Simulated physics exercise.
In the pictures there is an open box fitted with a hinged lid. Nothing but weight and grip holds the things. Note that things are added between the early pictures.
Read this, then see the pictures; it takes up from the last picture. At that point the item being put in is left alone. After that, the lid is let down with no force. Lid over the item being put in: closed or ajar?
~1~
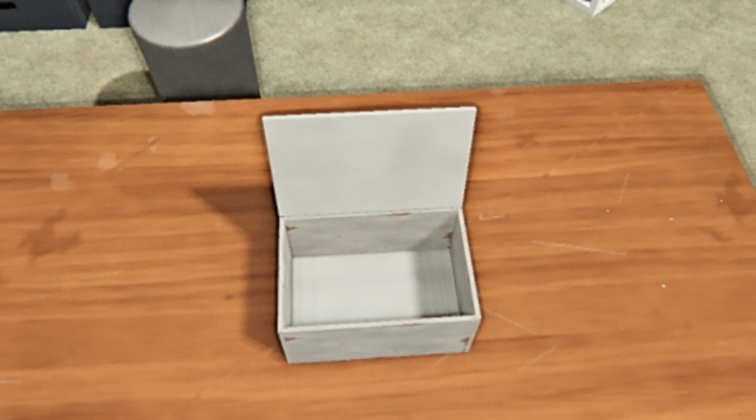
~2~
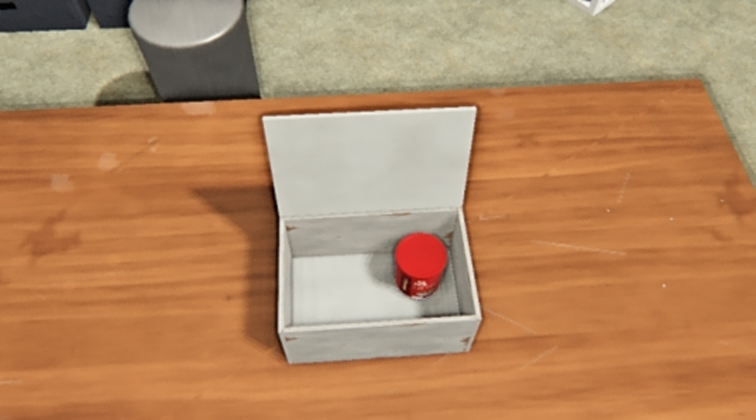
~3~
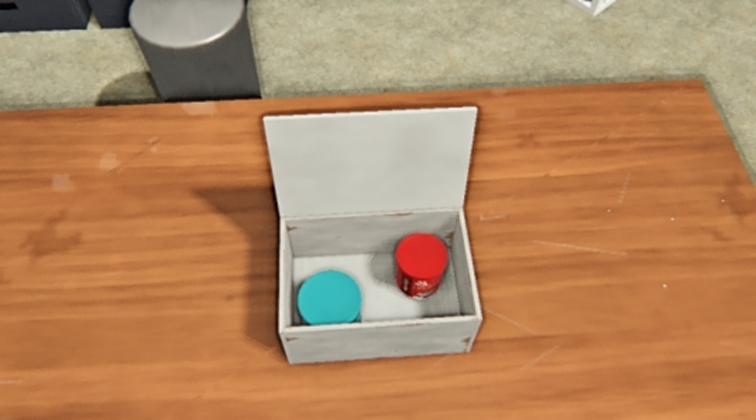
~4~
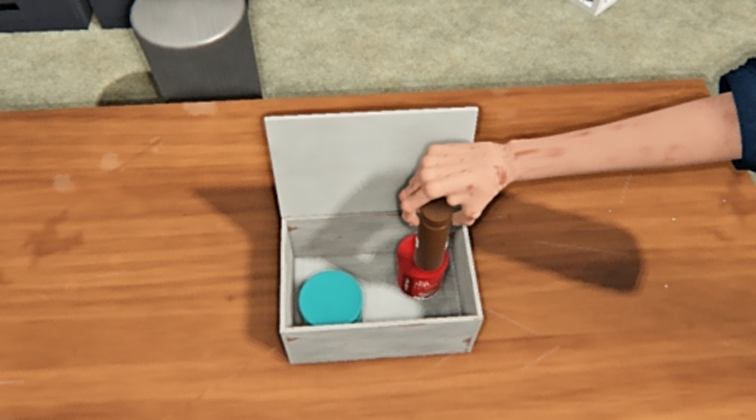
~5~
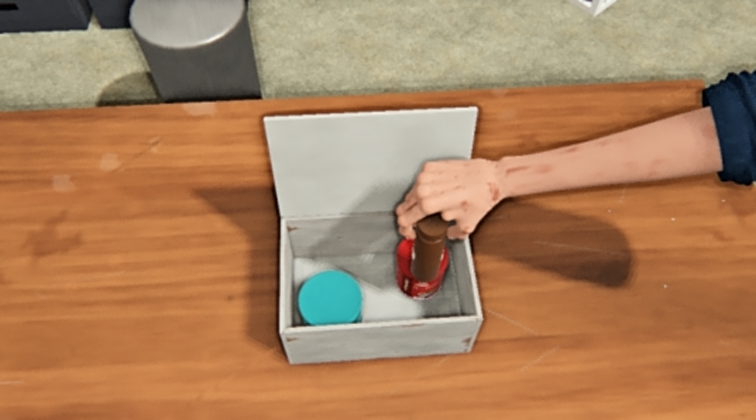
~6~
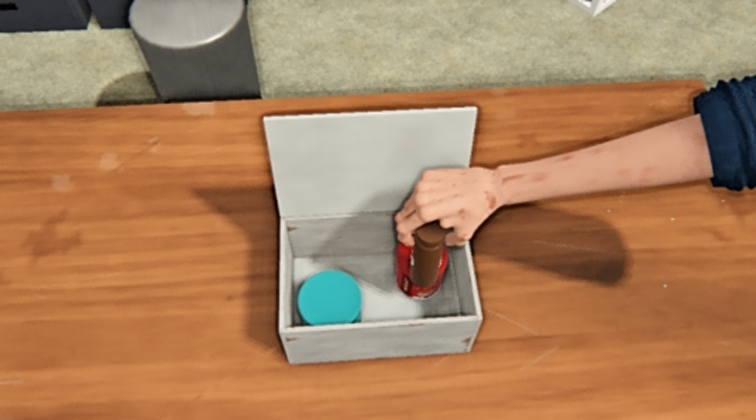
I predict the lid will sit proud.
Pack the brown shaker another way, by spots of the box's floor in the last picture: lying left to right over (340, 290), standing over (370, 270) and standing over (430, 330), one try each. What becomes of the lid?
Case one, the lid lies closed; case two, it is kept from closing; case three, it is kept from closing.
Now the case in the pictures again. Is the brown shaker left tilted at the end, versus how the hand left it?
After all that, it finishes out of line.
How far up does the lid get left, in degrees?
Some 14°.
Then, 1.30 s later than the last frame, lid 77° above the rim.
Then, 1.90 s later than the last frame, lid 42° above the rim; brown shaker tilted by 17° near (428, 268).
Then, 2.40 s later than the last frame, lid 16° above the rim; brown shaker tilted by 53° near (421, 299).
When it is over, lid 14° above the rim; lying over in the box, brown shaker; the other 2 as before. End places, in pixels of the last picture, brown shaker near (420, 298).
